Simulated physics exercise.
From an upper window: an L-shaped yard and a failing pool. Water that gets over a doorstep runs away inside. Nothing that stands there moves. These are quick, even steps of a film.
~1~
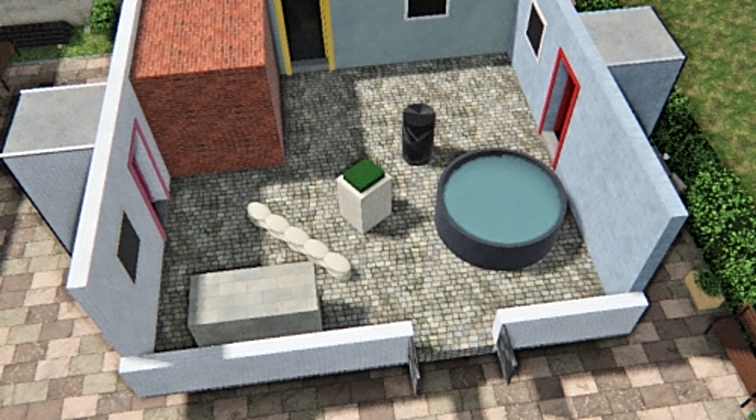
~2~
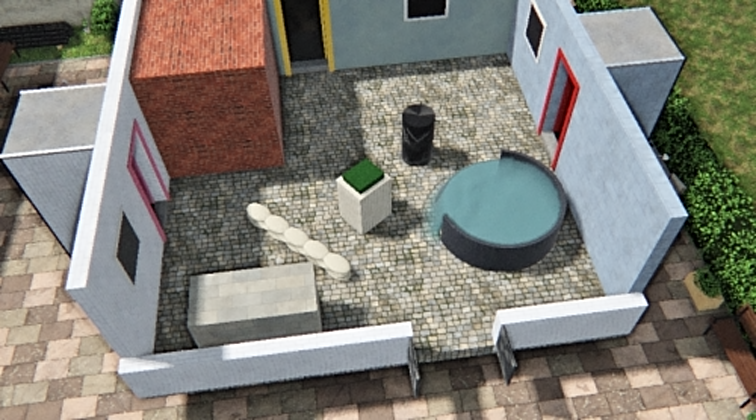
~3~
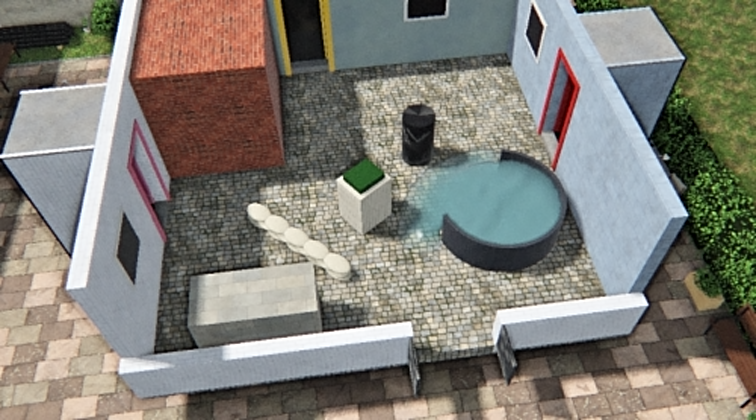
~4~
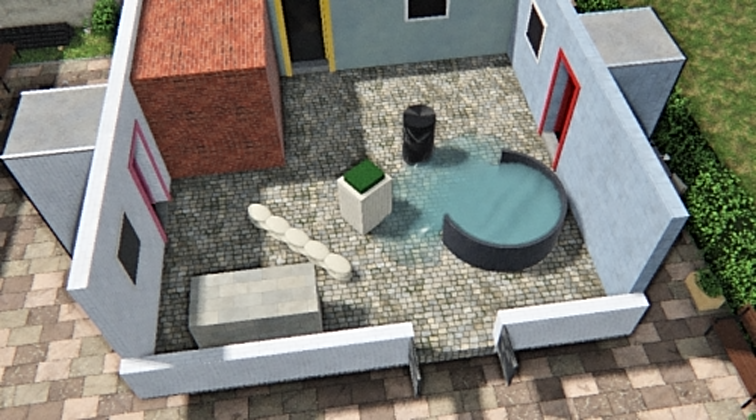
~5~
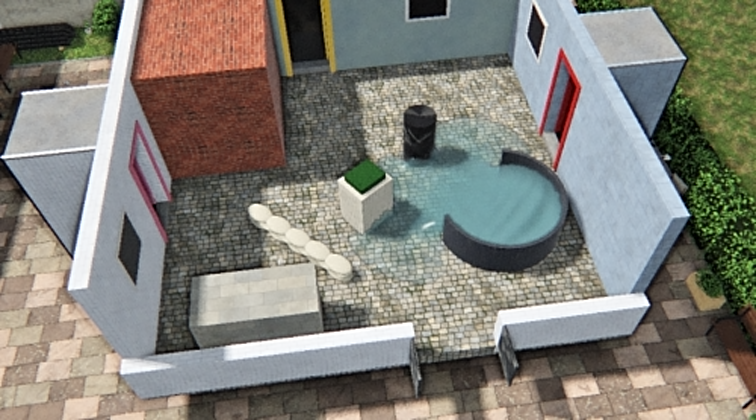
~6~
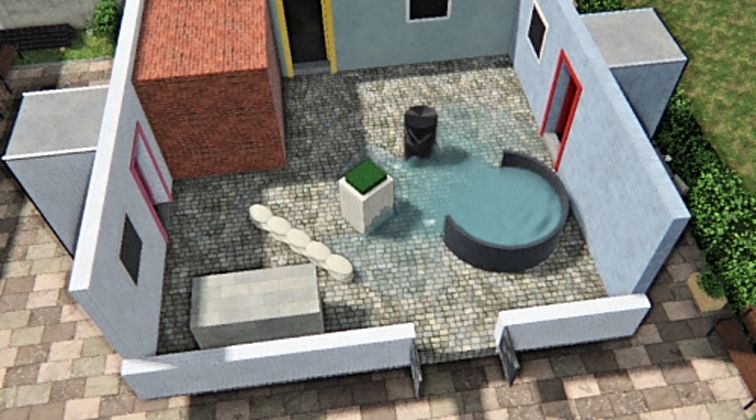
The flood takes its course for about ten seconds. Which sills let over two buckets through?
One by one: The yellow door lets in a lot; the red door admits no more than that; the pink door lets in a lot.
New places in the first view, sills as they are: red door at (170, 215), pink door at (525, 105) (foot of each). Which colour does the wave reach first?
First comes the one in pink.
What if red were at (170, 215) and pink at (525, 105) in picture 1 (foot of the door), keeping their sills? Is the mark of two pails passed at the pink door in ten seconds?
The pink one floods.
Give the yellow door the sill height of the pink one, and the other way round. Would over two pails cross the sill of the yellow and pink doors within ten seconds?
My reading: The yellow one takes more; the pink one stays under.
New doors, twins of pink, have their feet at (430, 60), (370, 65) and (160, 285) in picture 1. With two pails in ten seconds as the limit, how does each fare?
One after the other: Takes more, floods, lets less in.
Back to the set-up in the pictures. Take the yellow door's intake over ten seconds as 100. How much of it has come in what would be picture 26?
Close to 70 %.
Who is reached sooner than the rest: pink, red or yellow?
The one in red.
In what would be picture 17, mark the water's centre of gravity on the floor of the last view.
Near (416, 174).
A moment on, water covers 40 % of the floor; the yellow door not reached, the red door wet at the sill, nothing in, the pink door not reached.
Next, water covers 55 % of the floor; the yellow door wet at the sill, nothing in, the red door wet at the sill, nothing in, the pink door not reached.
Then, water covers 65 % of the floor; the yellow door over two buckets in, the red door wet at the sill, nothing in, the pink door under two buckets in.
Later, water covers 90 % of the floor; the yellow door over two buckets in, the red door wet at the sill, nothing in, the pink door over two buckets in.
In the end, water covers 95 % of the floor; the yellow door over two buckets in, the red door wet at the sill, nothing in, the pink door over two buckets in.
